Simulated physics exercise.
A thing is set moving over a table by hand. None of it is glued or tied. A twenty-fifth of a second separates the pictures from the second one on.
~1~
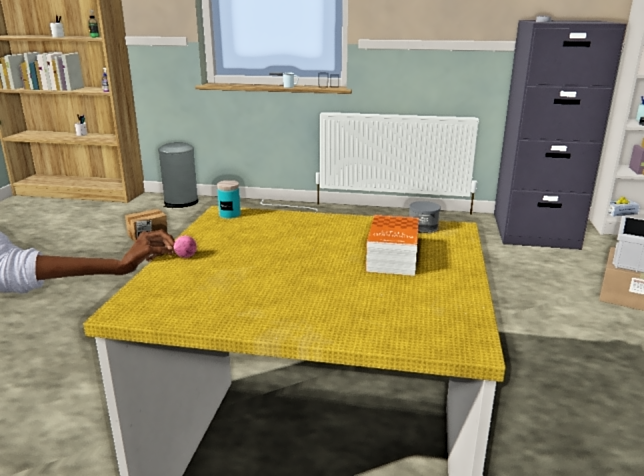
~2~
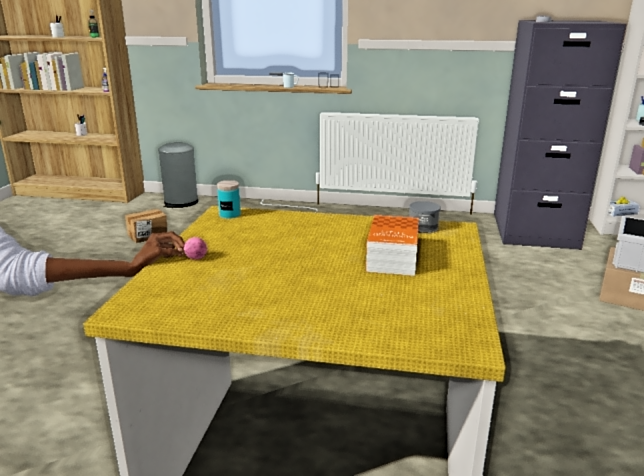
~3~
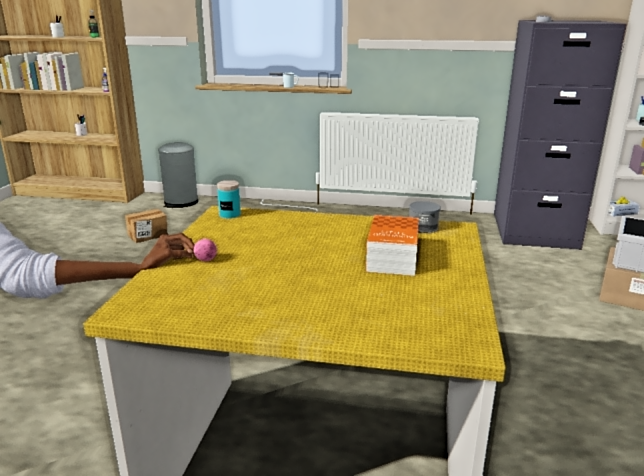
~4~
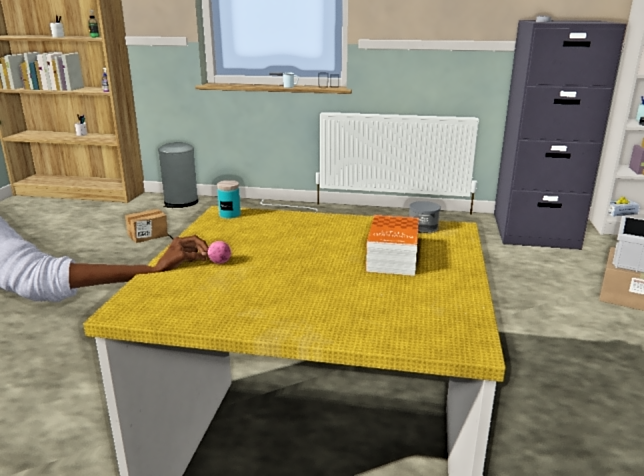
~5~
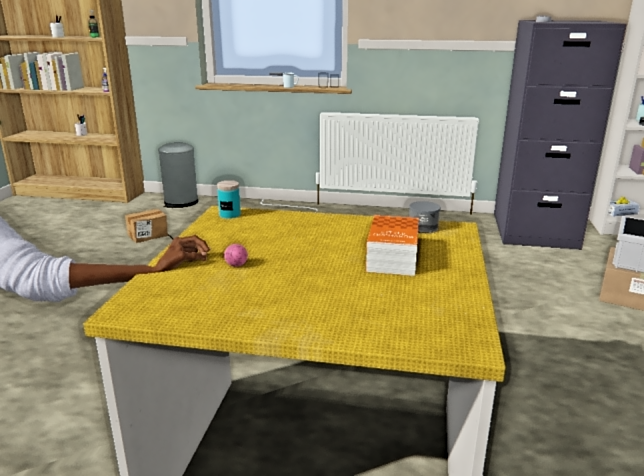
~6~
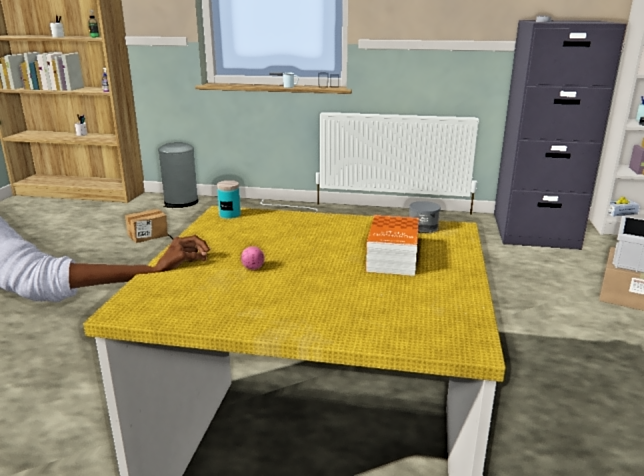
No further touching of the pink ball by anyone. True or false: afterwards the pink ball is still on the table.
False.
Then, 0.40 s after the last picture, pink ball rolled well along near (432, 288).
Then, 0.80 s after the last picture, pink ball now off the table.
By the end, off the table, pink ball.
